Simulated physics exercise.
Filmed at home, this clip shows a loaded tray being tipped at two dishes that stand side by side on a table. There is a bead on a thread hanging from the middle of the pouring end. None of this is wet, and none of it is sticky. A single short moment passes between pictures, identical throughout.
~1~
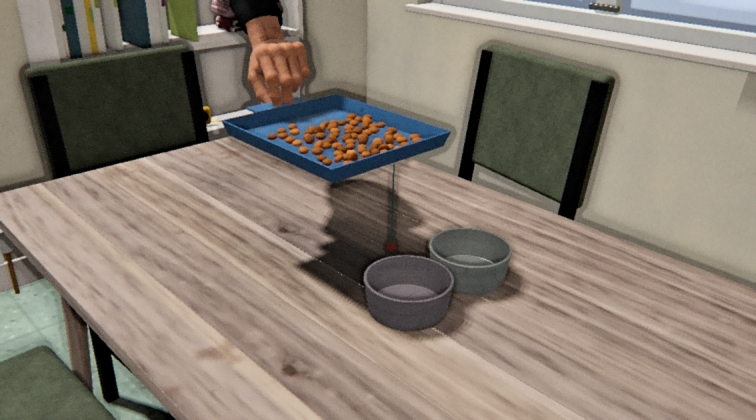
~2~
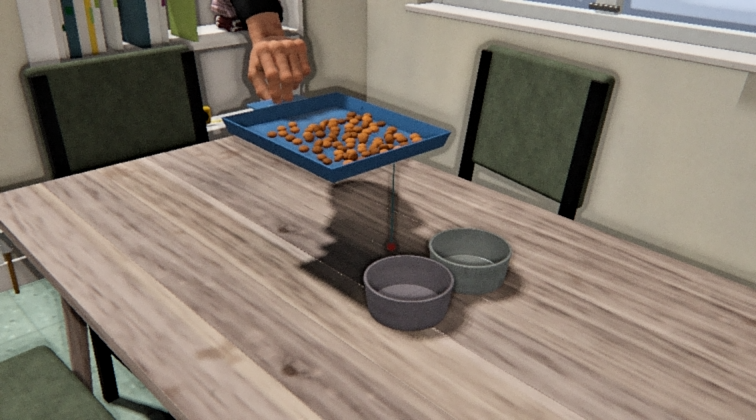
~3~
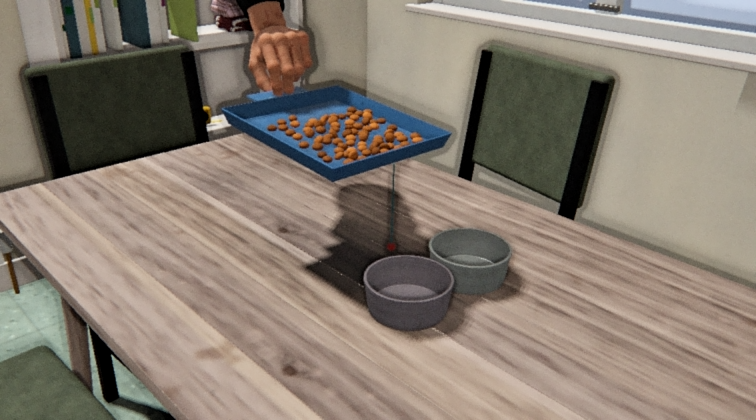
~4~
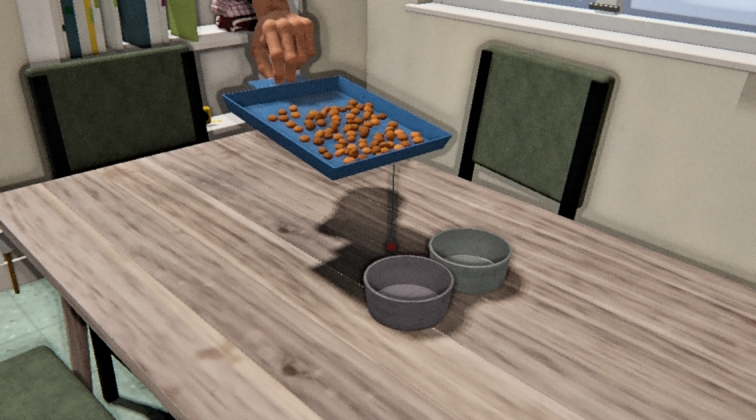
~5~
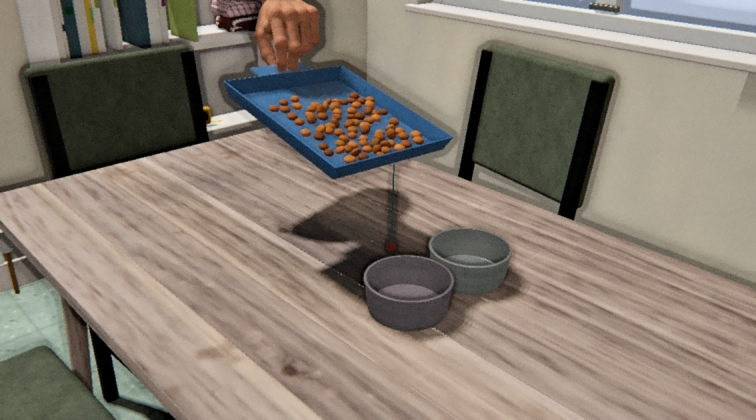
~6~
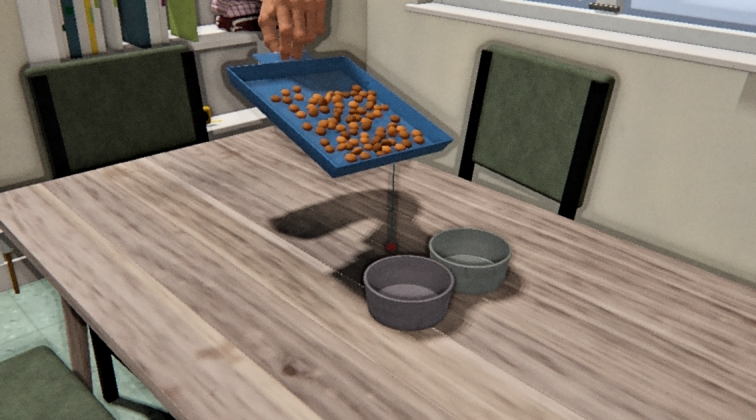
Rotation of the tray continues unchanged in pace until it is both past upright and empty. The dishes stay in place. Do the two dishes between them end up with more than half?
Yes: Most reaches the dishes.
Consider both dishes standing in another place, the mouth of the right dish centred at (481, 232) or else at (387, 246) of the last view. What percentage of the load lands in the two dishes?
About 80 per cent first, then about 0 per cent.
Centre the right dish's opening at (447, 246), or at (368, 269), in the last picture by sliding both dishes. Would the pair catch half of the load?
Place 1: Higher than half; place 2: Lower than half.
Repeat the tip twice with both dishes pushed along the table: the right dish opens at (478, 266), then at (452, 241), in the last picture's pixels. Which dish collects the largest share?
The first try: The right-side dish. The second: The right-side dish.
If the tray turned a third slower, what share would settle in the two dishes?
Close to 100 in a hundred.
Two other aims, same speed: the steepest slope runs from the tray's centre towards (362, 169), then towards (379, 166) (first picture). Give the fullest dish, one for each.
For the first place it's the left-side dish, for the second the left-side dish.
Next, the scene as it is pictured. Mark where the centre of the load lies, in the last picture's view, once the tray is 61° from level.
Roughly at (401, 135).
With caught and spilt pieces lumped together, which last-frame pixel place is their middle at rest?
Centre at rest: Close to (458, 277).
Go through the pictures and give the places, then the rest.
The first frame shows corners of the pouring end at (333, 166) and (444, 131), level; middle of the load at (347, 138), bits of cat kibble; left dish at (440, 308); right dish at (501, 273); bead on its thread at (391, 247).
The second frame shows corners of the pouring end at (333, 166) and (444, 131), level; middle of the load at (347, 137).
The third frame shows corners of the pouring end at (334, 165) and (445, 132), tipped barely, lowest at the right corner; middle of the load at (347, 134).
The fourth frame shows corners of the pouring end at (335, 164) and (446, 134), tipped a little, lowest at the right corner; middle of the load at (348, 129).
The fifth frame shows corners of the pouring end at (336, 164) and (447, 135), tipped a little, lowest at the right corner; middle of the load at (349, 124).
The sixth frame shows corners of the pouring end at (338, 163) and (447, 137), tipped clearly, lowest at the right corner; middle of the load at (351, 119); left dish at (440, 308); right dish at (501, 273).
Soon, tray tipped steeply; all on the tray.
A while on, tray tipped right over; about a third on the tray; a small part in the left dish; a small part in the right dish; about a third in the air.
Towards the end, tray tipped past a quarter turn; about a third in the left dish; about half in the right dish; a small part outside both.
Finally, tray tipped past a quarter turn; about a third in the left dish; about half in the right dish; a small part outside both.
